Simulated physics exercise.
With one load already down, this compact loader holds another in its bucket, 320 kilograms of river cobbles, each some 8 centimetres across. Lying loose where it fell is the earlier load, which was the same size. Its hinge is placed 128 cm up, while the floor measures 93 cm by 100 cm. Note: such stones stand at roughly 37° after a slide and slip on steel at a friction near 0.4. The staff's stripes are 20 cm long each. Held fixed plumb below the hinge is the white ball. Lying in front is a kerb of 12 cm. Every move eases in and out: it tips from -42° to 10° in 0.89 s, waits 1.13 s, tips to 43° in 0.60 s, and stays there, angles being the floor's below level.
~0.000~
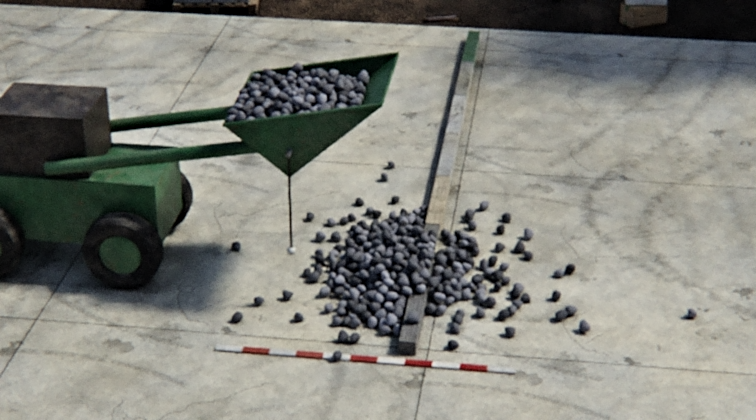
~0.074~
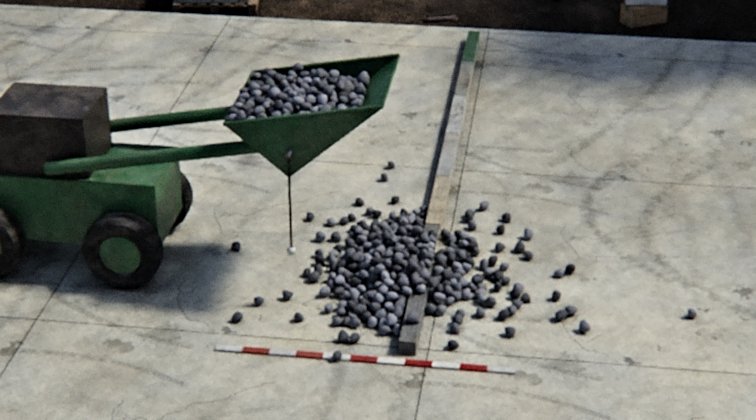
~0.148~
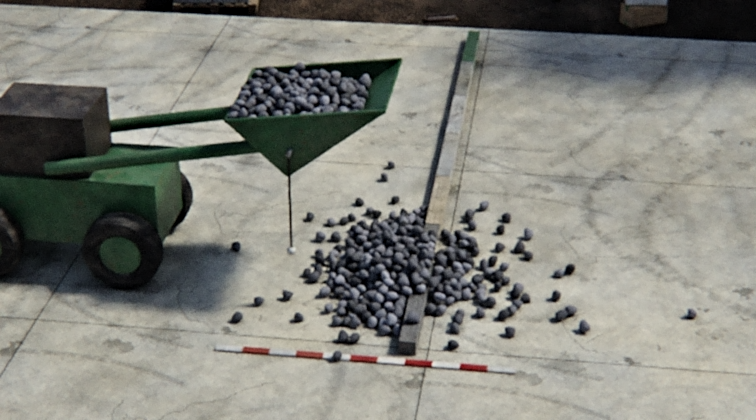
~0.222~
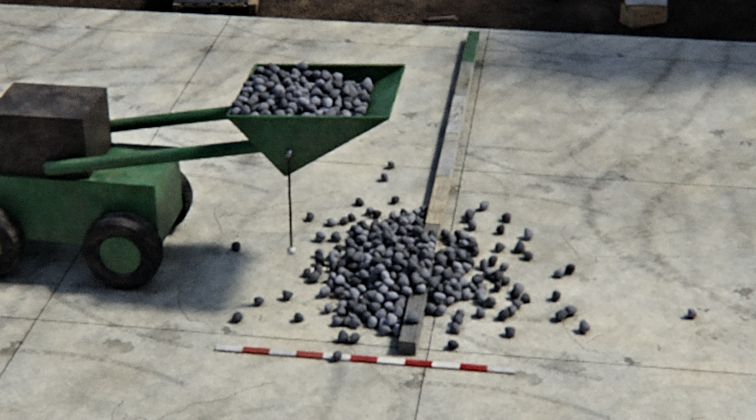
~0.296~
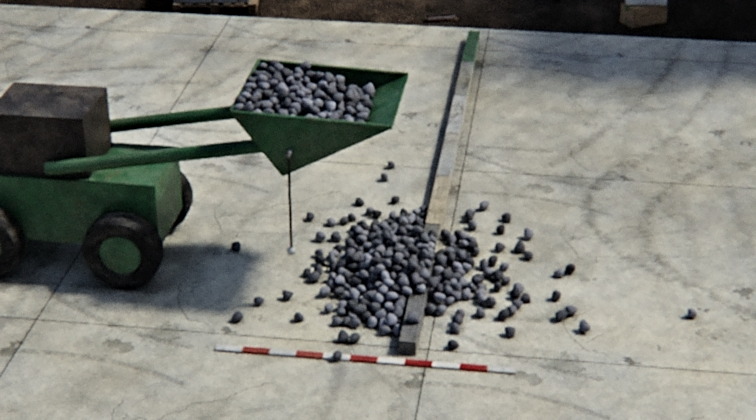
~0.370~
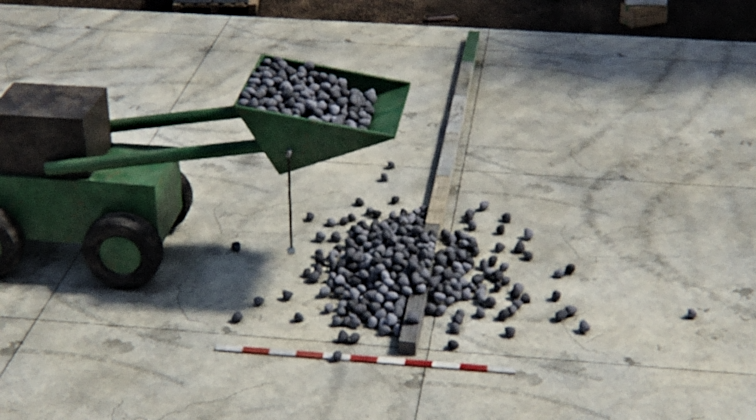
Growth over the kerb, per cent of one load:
48 percent.
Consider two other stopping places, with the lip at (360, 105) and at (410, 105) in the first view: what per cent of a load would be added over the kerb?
Near 30 in a hundred first, near 85 in a hundred second.
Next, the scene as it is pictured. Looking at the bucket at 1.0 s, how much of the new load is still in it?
Close to 100 in a hundred.
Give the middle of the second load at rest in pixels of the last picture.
In the last view, about pixel (427, 259).
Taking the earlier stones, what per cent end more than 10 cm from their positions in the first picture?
I'd say roughly 10 per cent of them.
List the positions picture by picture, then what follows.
Lip at (382, 105), floor tilted -42°, highest stones at (338, 85). The earlier load is highest near (401, 239), 26 cm above ground level, 81 % on this side of the kerb, 20 % over the kerb, in the first frame.
Lip at (383, 107), floor tilted -41°, highest stones at (331, 82); the stones move at 0.1 m/s on average, in the second frame.
Lip at (385, 111), floor tilted -38°, highest stones at (311, 82); the stones move at 0.2 m/s on average, in the third frame.
Lip at (389, 118), floor tilted -34°, highest stones at (299, 79); the stones move at 0.3 m/s on average, in the fourth frame.
The bucket is at -29°, its lip at (392, 127); the top of the load is at (267, 76); the stones move at 0.3 m/s on average, in the fifth frame.
The bucket is at -23°, its lip at (395, 138); the top of the load is at (268, 73); the stones move at 0.3 m/s on average, in the sixth frame.
After 0.7 s the floor is at 2°; in per cent of one load, 100 in the bucket, 81 on this side of the kerb, 20 over the kerb; the foremost stones are at (577, 300).
After 1.0 s the floor is at 10°; in per cent of one load, 100 in the bucket, 81 on this side of the kerb, 20 over the kerb; the foremost stones are at (577, 300).
After 3.1 s the floor is at 43°; in per cent of one load, 2 in the bucket, 143 on this side of the kerb, 56 over the kerb; the foremost stones are at (584, 299).
After 5.6 s the floor is at 43°; in per cent of one load, 0 in the bucket, 133 on this side of the kerb, 68 over the kerb; the foremost stones are at (584, 299). Net gain over the kerb, 48.
